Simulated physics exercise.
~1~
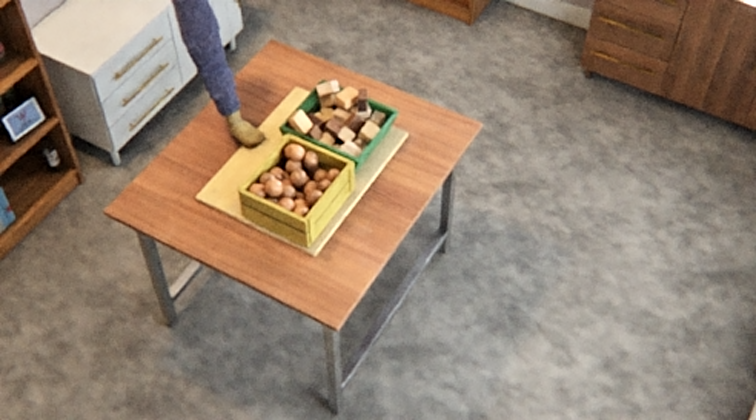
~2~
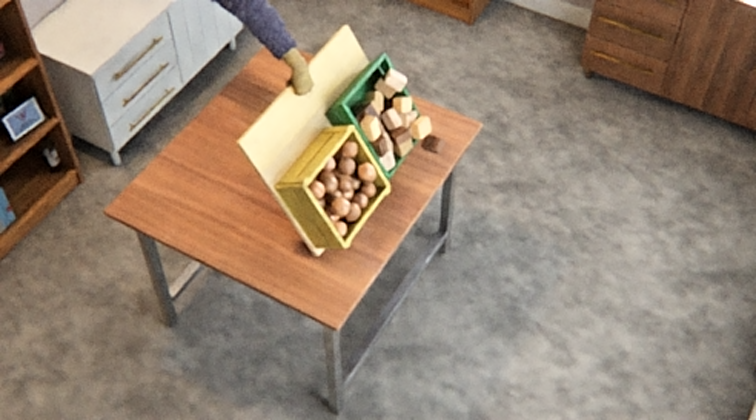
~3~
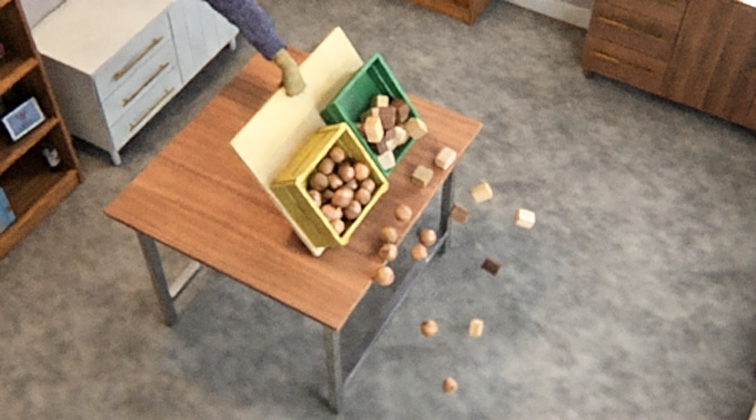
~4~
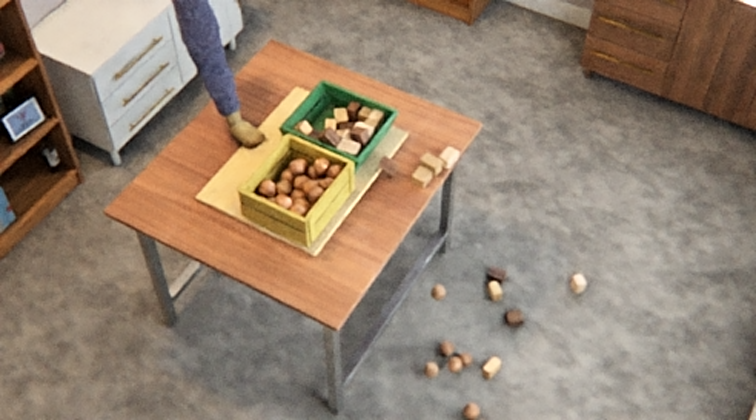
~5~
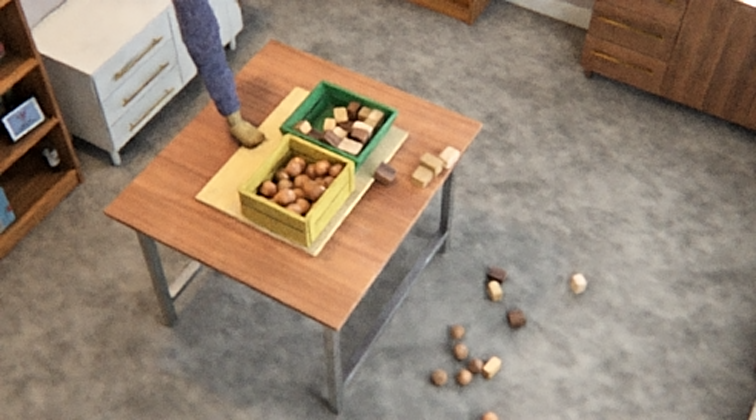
A gloved hand tipped up the left side of a board on a table, spilling some wooden blocks from a green box and brown balls from a yellow box, then lowered it flat, leaving both boxes partly full and pieces scattered on the table and floor.
